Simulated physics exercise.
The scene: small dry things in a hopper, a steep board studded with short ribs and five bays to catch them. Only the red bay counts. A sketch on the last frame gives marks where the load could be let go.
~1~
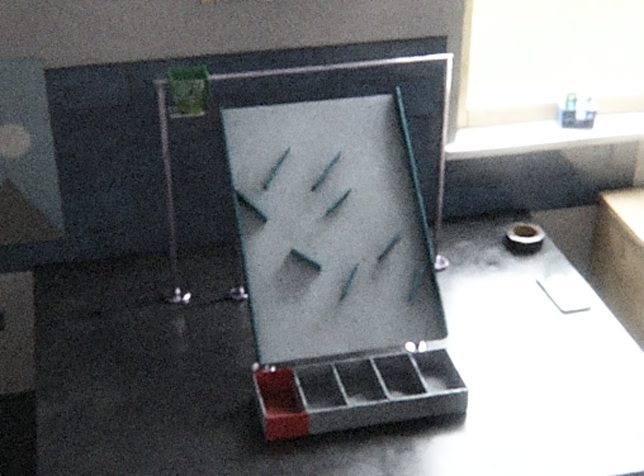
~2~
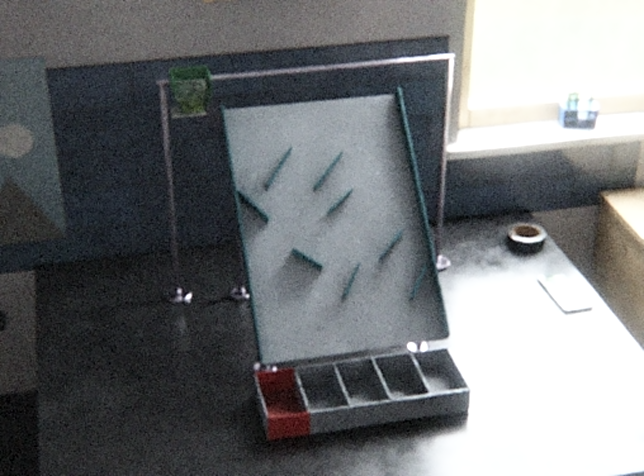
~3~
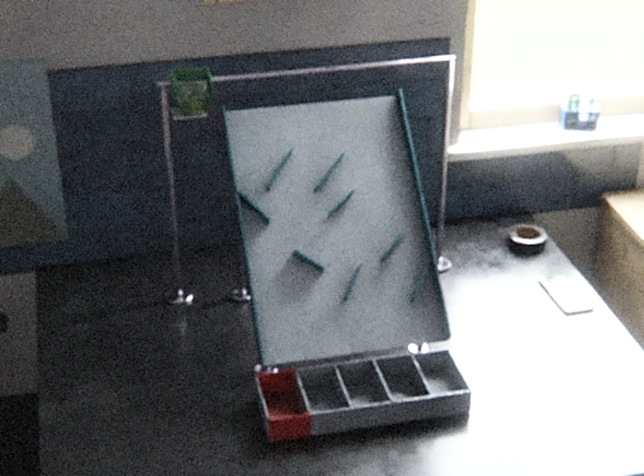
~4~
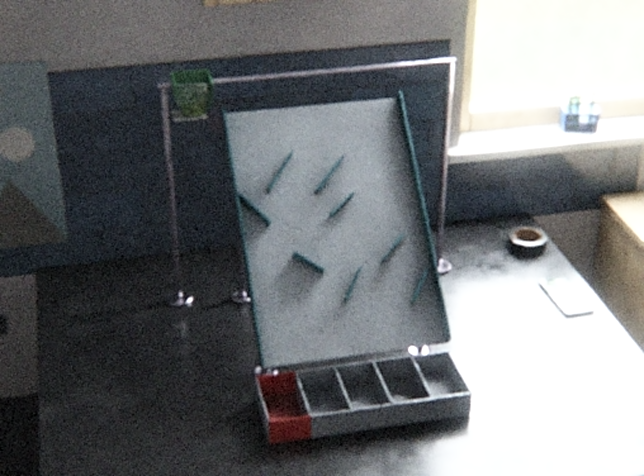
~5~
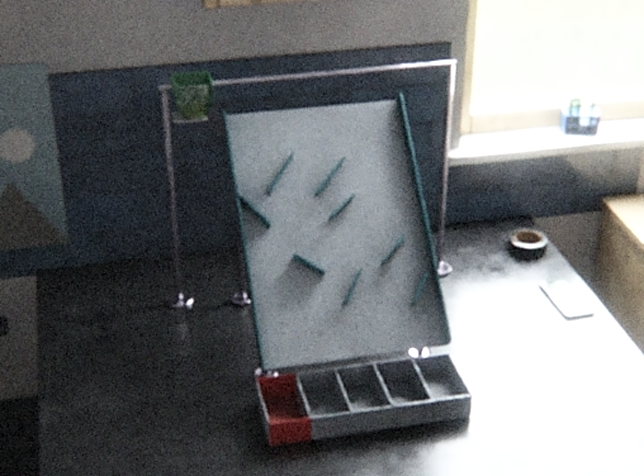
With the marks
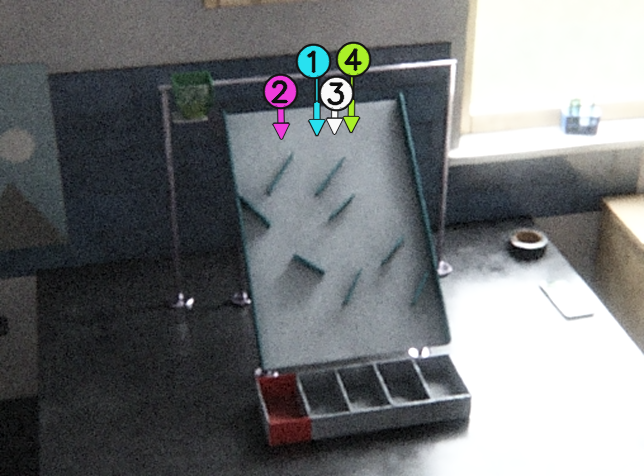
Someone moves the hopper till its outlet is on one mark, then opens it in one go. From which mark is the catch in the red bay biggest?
The best mark is 1.
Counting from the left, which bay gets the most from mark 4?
The third.
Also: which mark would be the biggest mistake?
That is mark 4.
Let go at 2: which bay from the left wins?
The second from the left.
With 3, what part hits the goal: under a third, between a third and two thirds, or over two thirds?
Under a third.
On the marked copy, mark 1 meets the board at (316, 129); mark 2 meets the board at (281, 133); mark 3 meets the board at (334, 128); mark 4 meets the board at (351, 126).
With 1, close to a third in the red bay, close to half in other bays.
With 2, close to a quarter in the red bay, the bulk in other bays.
With 3, close to a quarter in the red bay, close to two thirds in other bays, a small share outside the box.
With 4, a small share in the red bay, the bulk in other bays, a small share outside the box.
